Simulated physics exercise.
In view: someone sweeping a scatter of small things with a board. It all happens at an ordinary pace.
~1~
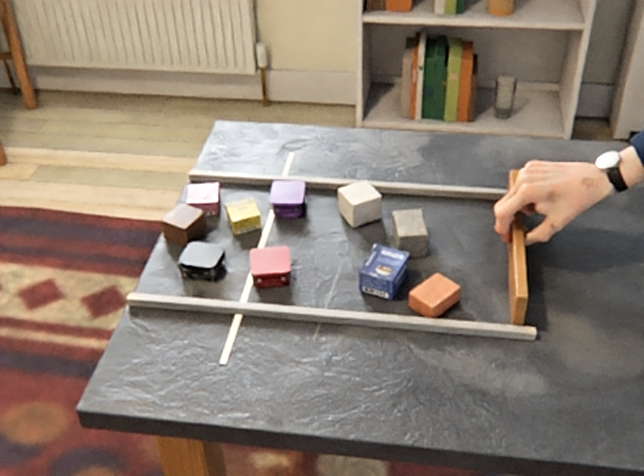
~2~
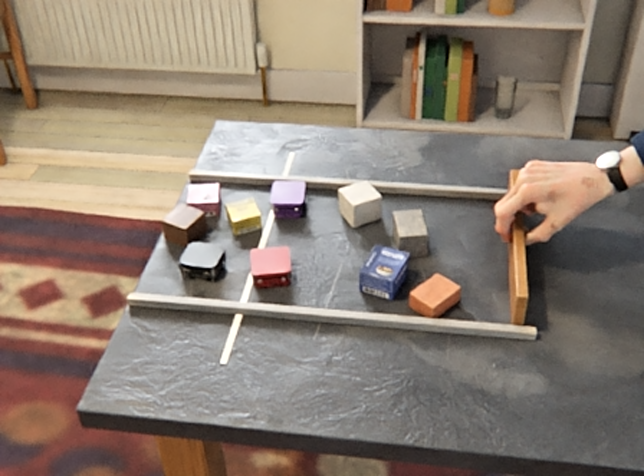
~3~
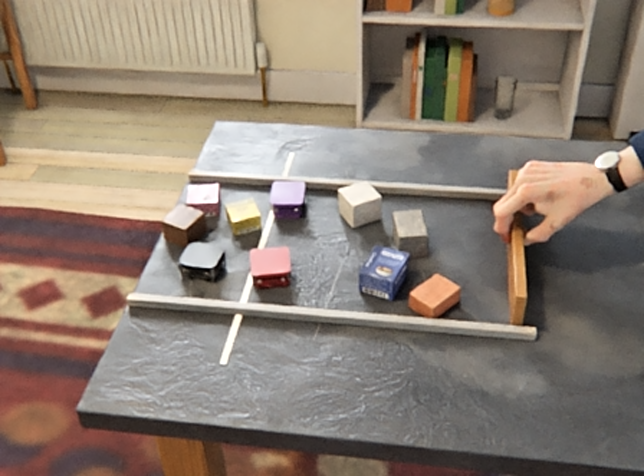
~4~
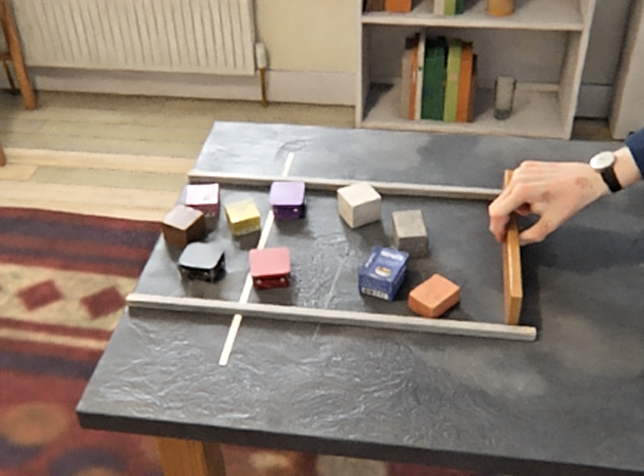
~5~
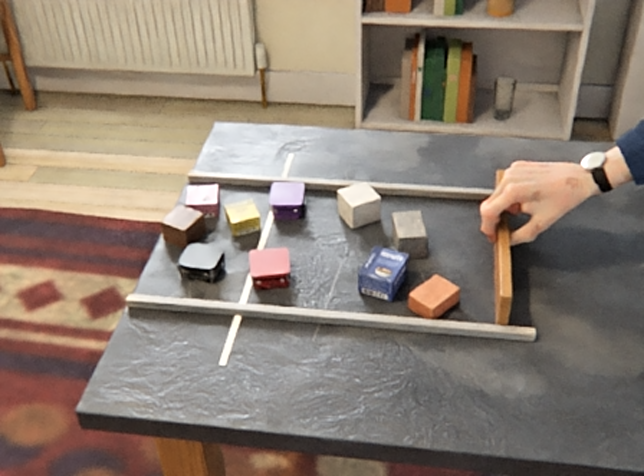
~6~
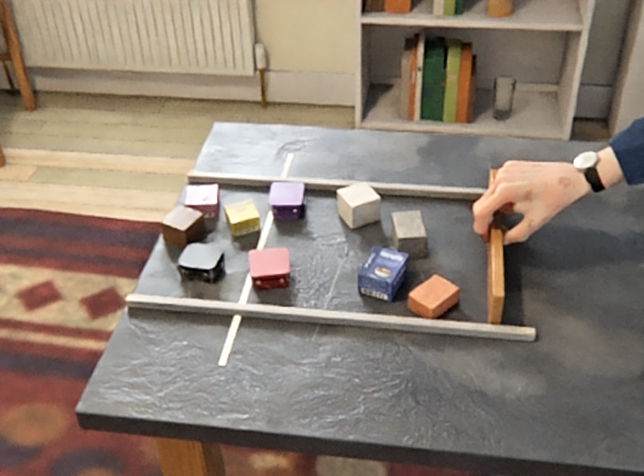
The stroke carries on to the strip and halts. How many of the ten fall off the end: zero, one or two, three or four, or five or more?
In the end the number that fall off is zero.
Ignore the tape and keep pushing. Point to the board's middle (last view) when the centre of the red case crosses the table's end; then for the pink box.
At (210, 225) for the red case; at (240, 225) for the pink box.
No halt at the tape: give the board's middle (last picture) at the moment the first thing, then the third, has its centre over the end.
About (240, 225), then (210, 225).
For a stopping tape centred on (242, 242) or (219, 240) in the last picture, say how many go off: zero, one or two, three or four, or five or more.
For each place: None; one or two.
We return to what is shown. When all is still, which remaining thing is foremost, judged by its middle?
The black case.
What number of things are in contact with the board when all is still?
4 of them.
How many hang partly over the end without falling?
Overhanging: 1.
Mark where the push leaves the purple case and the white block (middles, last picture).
First (228, 196), then (259, 193).
Early on, none off yet; brown block at rest near (183, 227); pink box at rest near (203, 201); black case at rest near (202, 263).
Finally, the number that fall off is zero.
